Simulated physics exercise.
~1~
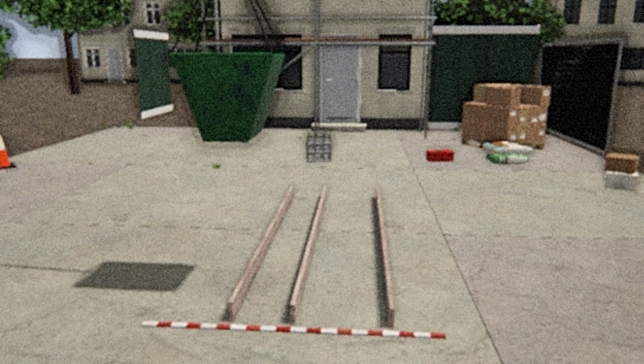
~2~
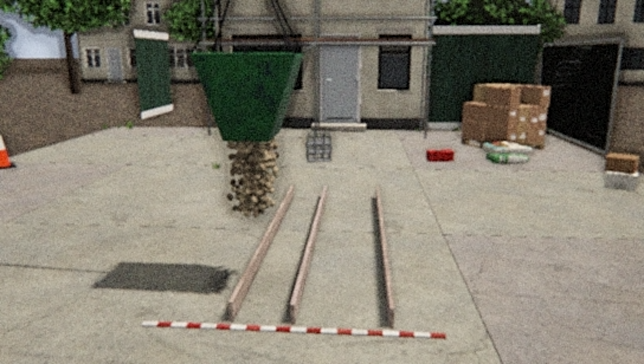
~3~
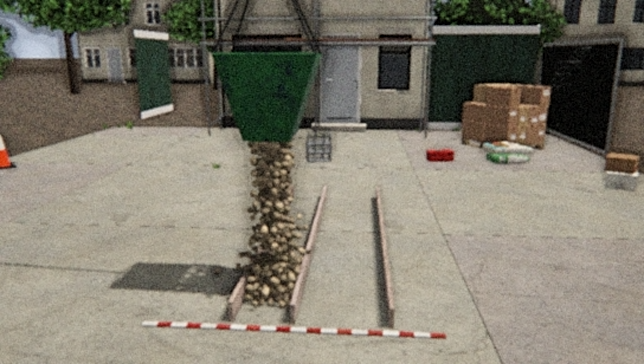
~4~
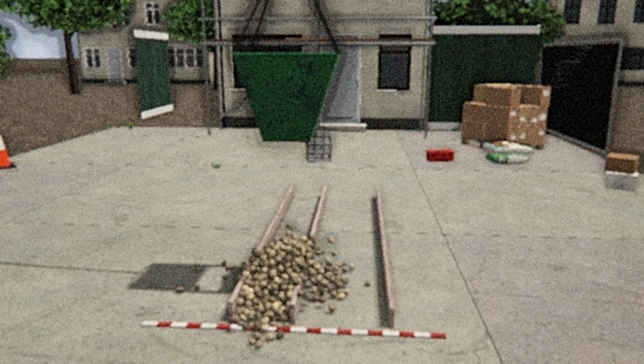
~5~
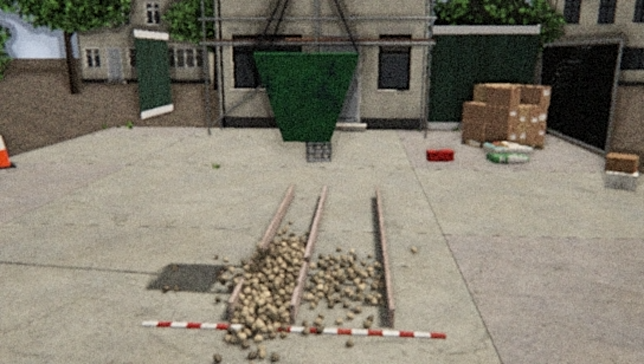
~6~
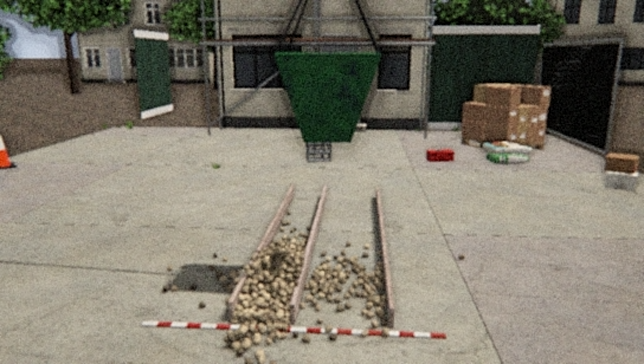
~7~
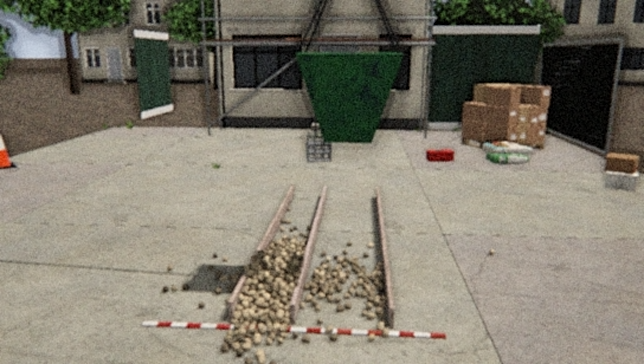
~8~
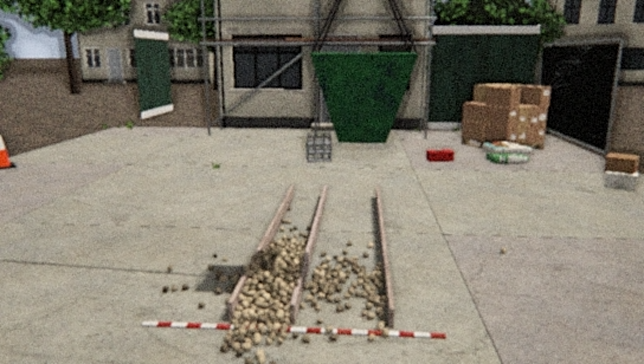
The footage shows a green skip moving to the right above a paved yard as brown stones pour from its bottom onto low planks, then continuing right, empty, while the stones spread and settle, most heaped in the left bay, with fewer in the right and a few strays outside.
